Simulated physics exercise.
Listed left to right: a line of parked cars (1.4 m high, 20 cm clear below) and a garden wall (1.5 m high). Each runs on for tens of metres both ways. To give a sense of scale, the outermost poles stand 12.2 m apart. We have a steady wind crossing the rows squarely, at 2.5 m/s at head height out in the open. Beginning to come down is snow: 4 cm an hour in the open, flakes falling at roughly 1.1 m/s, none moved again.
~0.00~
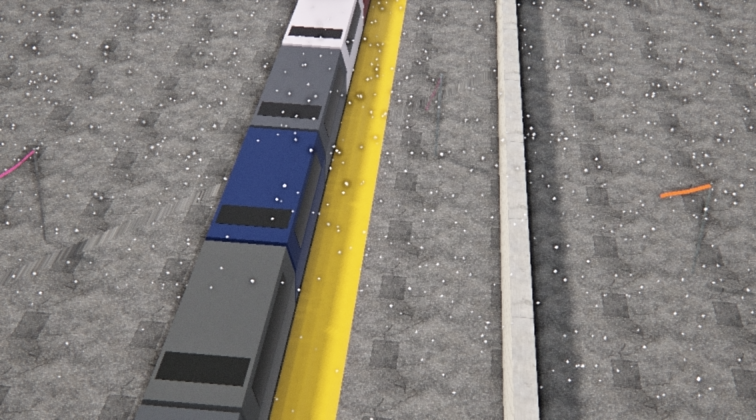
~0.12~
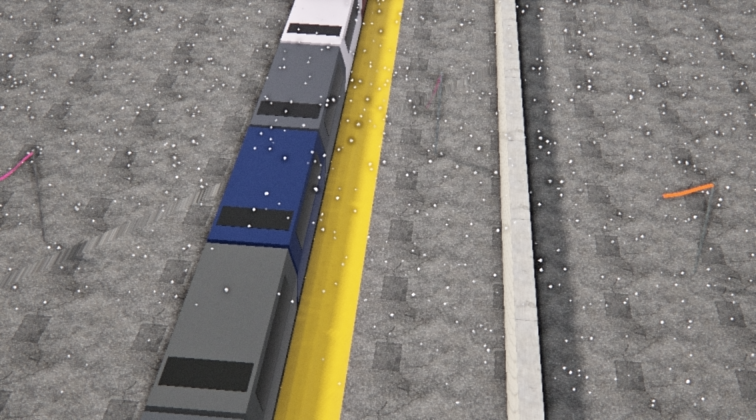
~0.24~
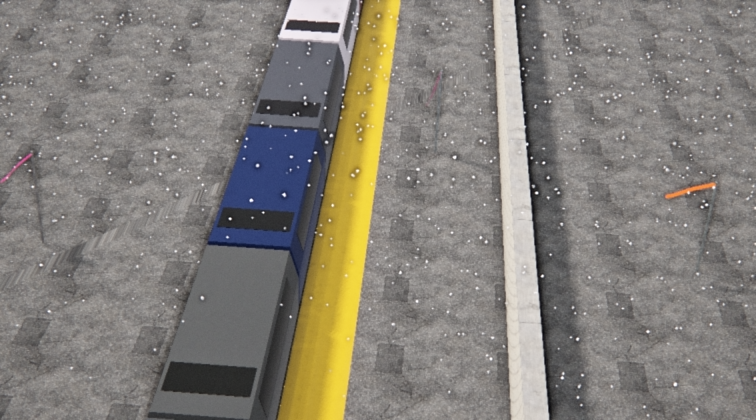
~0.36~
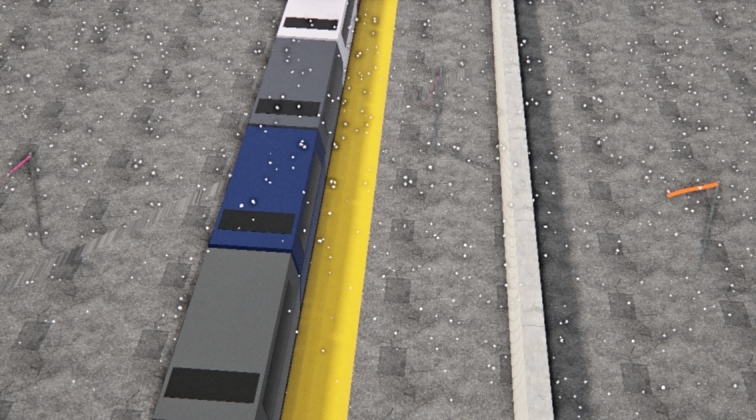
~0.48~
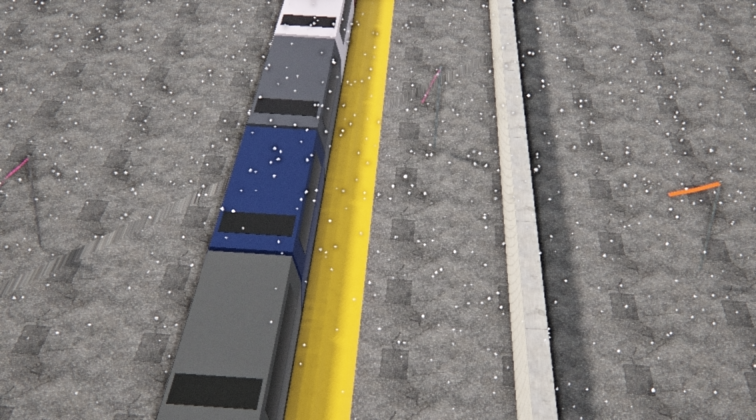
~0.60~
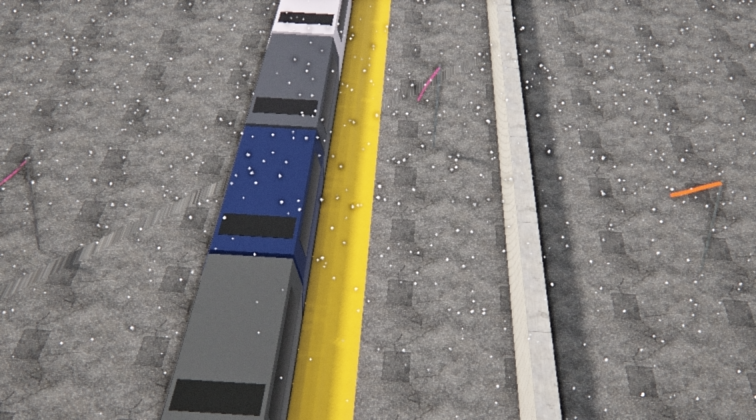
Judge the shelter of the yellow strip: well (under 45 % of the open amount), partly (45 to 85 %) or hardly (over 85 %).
It receives from 45 to 85 % of what falls in the open.
In 10 minutes the yellow strip collects 5 mm against 7 mm in the open.
In 30 minutes the yellow strip collects 15 mm against 20 mm in the open.
In 60 minutes the yellow strip collects 30 mm against 40 mm in the open, so the yellow strip has 74 % of the open amount; the left half of it has 71 %, the right half 76 %.
